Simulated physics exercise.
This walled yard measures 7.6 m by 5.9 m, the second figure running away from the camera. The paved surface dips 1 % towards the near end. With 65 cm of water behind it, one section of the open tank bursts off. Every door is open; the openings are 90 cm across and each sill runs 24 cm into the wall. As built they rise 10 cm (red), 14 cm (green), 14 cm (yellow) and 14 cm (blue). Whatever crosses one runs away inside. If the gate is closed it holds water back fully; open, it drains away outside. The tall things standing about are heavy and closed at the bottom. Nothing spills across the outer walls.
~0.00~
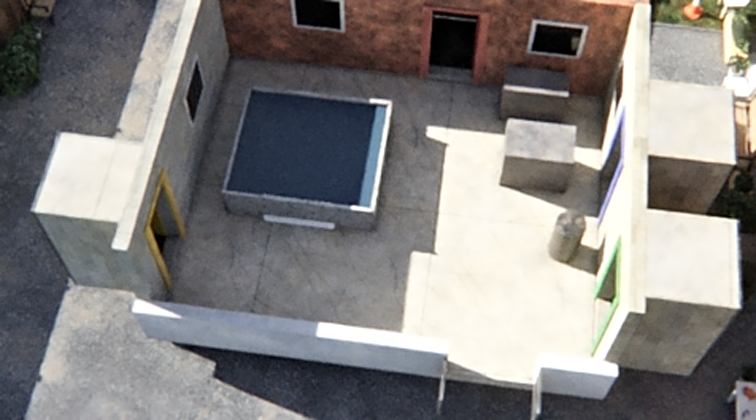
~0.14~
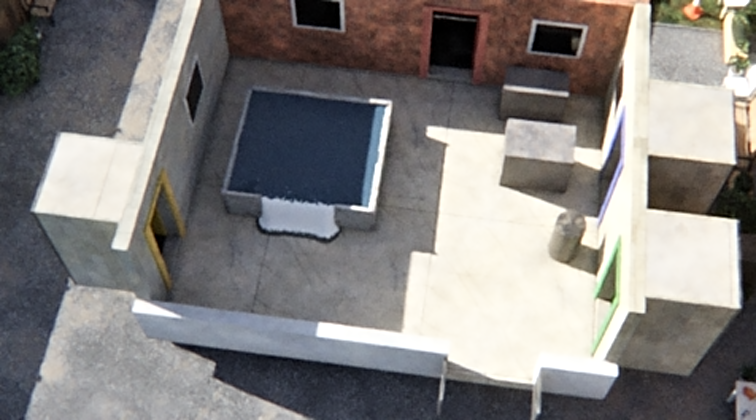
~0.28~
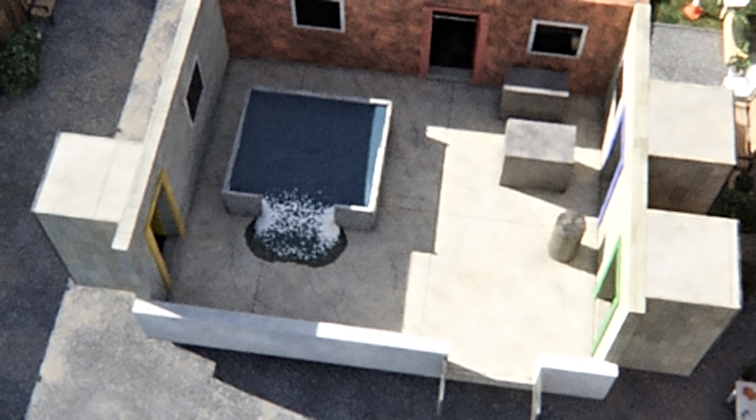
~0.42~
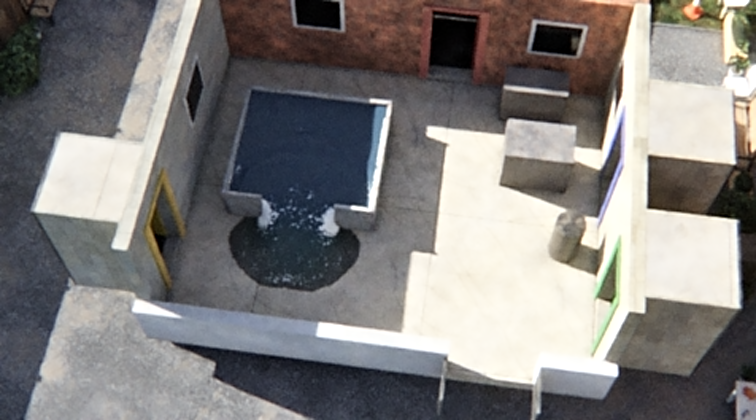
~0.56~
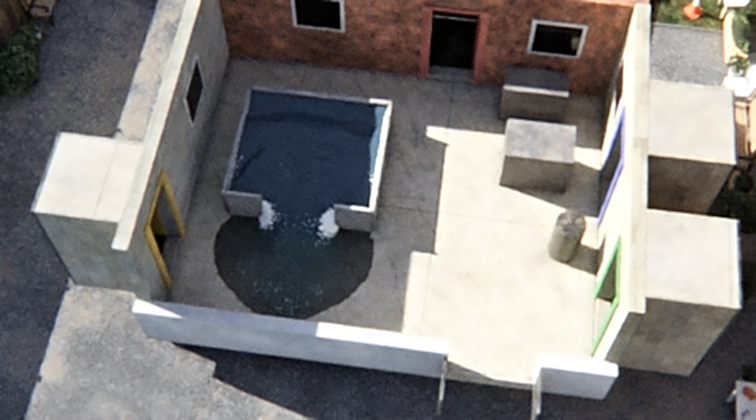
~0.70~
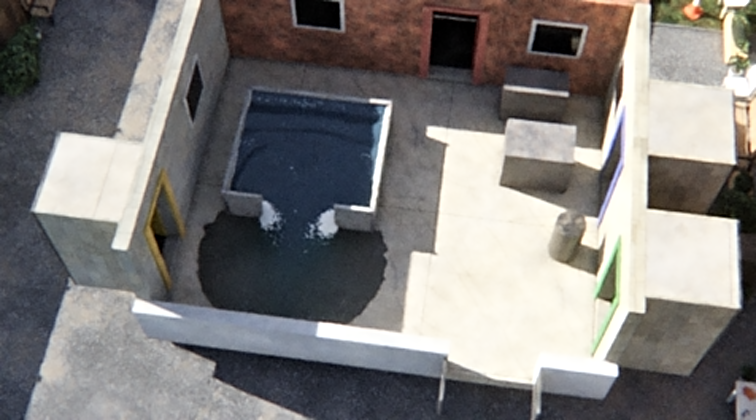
In a walled yard, water bursts from an open tank's near side and spreads across the paving.
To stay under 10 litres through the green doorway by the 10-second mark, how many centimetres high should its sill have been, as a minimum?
About 16 cm.
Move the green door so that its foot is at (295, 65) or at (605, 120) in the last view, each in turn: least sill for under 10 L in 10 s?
Roughly 9.5 and 8.5 cm.
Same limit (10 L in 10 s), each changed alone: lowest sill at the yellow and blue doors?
Roughly 21 cm at yellow and 7.5 cm at blue.
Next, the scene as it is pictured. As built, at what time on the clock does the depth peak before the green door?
At about 3.8 s.
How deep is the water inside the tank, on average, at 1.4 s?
Roughly 48 cm on average.
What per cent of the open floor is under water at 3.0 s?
About 45 per cent.
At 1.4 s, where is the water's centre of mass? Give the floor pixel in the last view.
At about (303, 204).
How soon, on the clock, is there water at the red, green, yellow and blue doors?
Red 6.0 s, green 2.8 s, yellow 1.0 s, blue 4.0 s.
After 1.4 s water covers 20 % of the floor, deepest (43 cm) near (273, 326); it has not reached the green door.
After 3.0 s water covers 45 % of the floor, deepest (40 cm) near (171, 322); 16 cm at the green door, 0 litres in over its 14 cm sill.
After 10.0 s water covers 95 % of the floor, deepest (16 cm) near (591, 378); 14 cm at the green door, 32 litres in over its 14 cm sill.
At the green door as built, the water arrived by 2.8 s and peaked near 20 cm at 3.8 s.
Run again over the same 10 s with other heights there, 25 litres in over 14.5 cm, 0 litres over 20 cm. The limit of 10 litres is kept from about 16 cm up.
